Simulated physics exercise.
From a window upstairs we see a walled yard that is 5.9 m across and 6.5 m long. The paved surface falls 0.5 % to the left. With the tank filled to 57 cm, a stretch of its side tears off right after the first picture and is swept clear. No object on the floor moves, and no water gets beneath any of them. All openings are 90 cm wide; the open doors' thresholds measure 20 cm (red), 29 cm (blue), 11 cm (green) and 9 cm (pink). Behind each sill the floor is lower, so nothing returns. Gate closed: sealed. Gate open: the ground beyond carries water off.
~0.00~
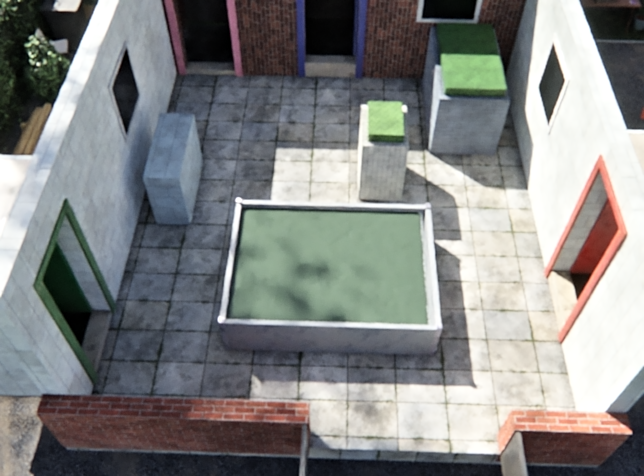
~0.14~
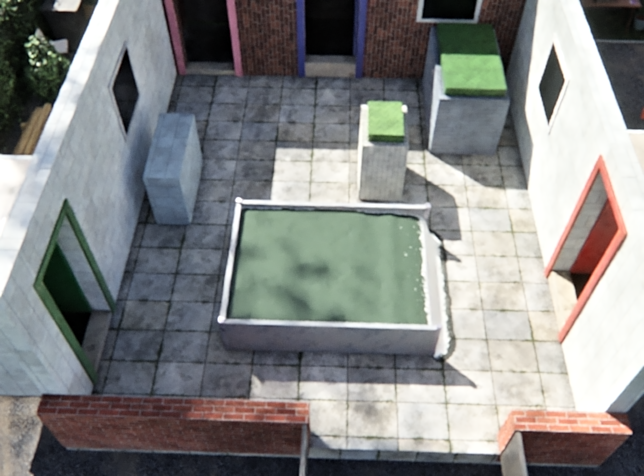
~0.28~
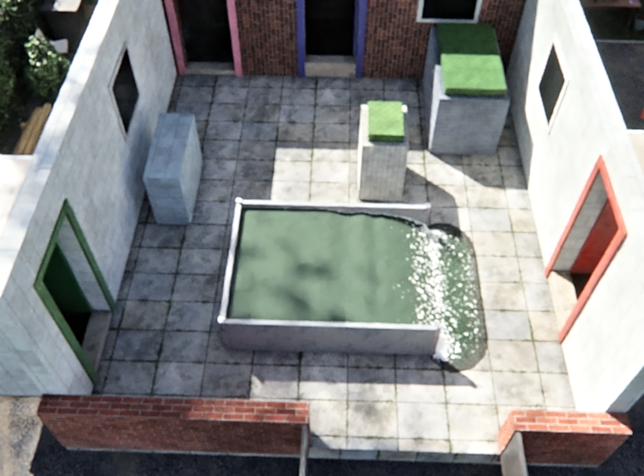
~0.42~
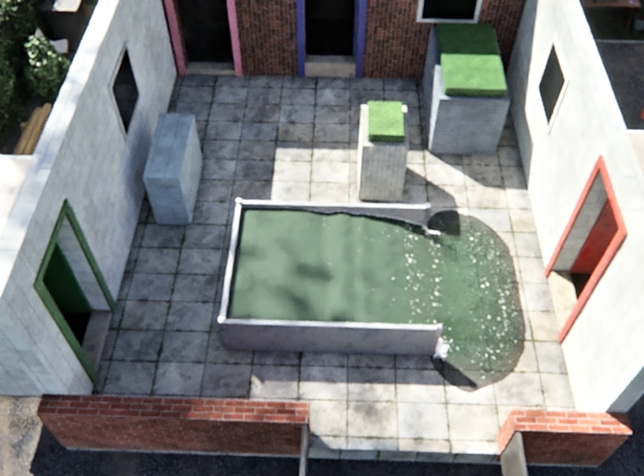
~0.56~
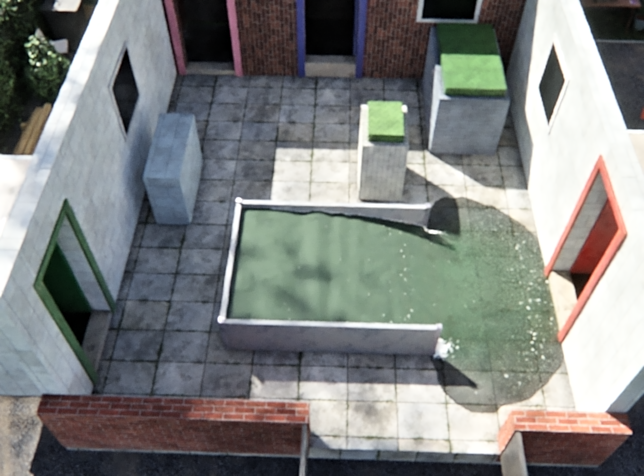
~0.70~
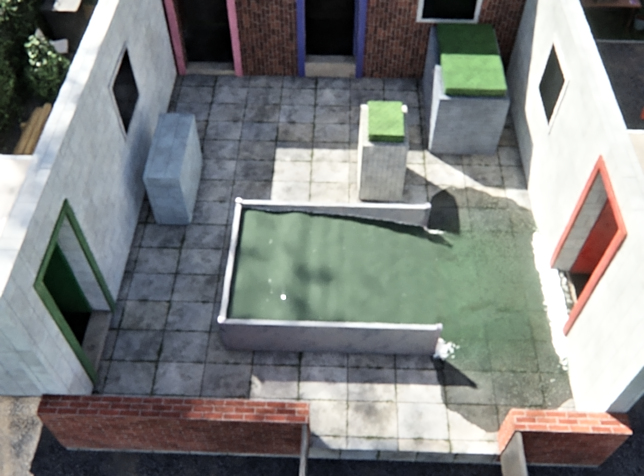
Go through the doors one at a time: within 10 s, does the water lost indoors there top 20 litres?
The red door breaks the limit. The blue door remains within the limit. The green door remains within the limit. The pink door remains within the limit.
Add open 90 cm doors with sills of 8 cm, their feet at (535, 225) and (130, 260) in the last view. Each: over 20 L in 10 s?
Exceeded, within it.
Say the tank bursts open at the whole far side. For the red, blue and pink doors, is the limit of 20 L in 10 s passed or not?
Door red stays within, door blue stays within, door pink goes beyond.
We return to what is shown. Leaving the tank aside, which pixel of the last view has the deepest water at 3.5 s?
Around (502, 102).
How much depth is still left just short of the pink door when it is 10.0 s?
Some 6.5 cm.
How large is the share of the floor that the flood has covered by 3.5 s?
Wet share: About 45 %.
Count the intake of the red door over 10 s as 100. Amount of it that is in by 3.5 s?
95 per cent, roughly.
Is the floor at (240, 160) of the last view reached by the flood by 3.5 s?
By then the spot is spared.
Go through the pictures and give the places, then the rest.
The tank at (332, 264) is whole and still, 57 cm deep, in the first picture.
The front is at (442, 354), 1.0 m from the gap at (426, 282); 0.4 m2 of floor is under water; 57 cm left at the back of the tank, in the second picture.
Water pours out at (426, 284) and has run 1.2 m, to (451, 230); typically 10 cm deep outside, 57 cm at the tank's back, in the third picture.
Water pours out at (426, 285) and has run 1.5 m, to (470, 221); typically 9 cm deep outside, 57 cm at the tank's back, in the fourth picture.
The front is at (561, 341), 1.9 m from the gap at (426, 285); 4.3 m2 of floor is under water; 57 cm left at the back of the tank, in the fifth picture.
Water pours out at (425, 285) and has run 2.2 m, to (571, 384); typically 8 cm deep outside, 57 cm at the tank's back, in the sixth picture.
After 1.4 s water covers 20 % of the floor and is deepest (37 cm) near (544, 305); red door 36 cm at the sill, 46 L in, blue door not reached, green door not reached, pink door not reached.
After 2.2 s water covers 25 % of the floor and is deepest (39 cm) near (572, 435); red door 36 cm at the sill, 116 L in, blue door not reached, green door not reached, pink door not reached.
After 3.5 s water covers 45 % of the floor and is deepest (37 cm) near (502, 102); red door 24 cm at the sill, 182 L in, blue door not reached, green door not reached, pink door not reached.
After 6.0 s water covers 70 % of the floor and is deepest (24 cm) near (490, 95); red door 11 cm at the sill, 189 L in, blue door 7 cm at the sill, 0 L in, green door 12 cm at the sill, 5 L in, pink door 4 cm at the sill, 0 L in.
After 10.0 s water covers 90 % of the floor and is deepest (11 cm) near (166, 116); red door 7 cm at the sill, 190 L in, blue door 5 cm at the sill, 0 L in, green door 5 cm at the sill, 8 L in, pink door 6 cm at the sill, 0 L in.
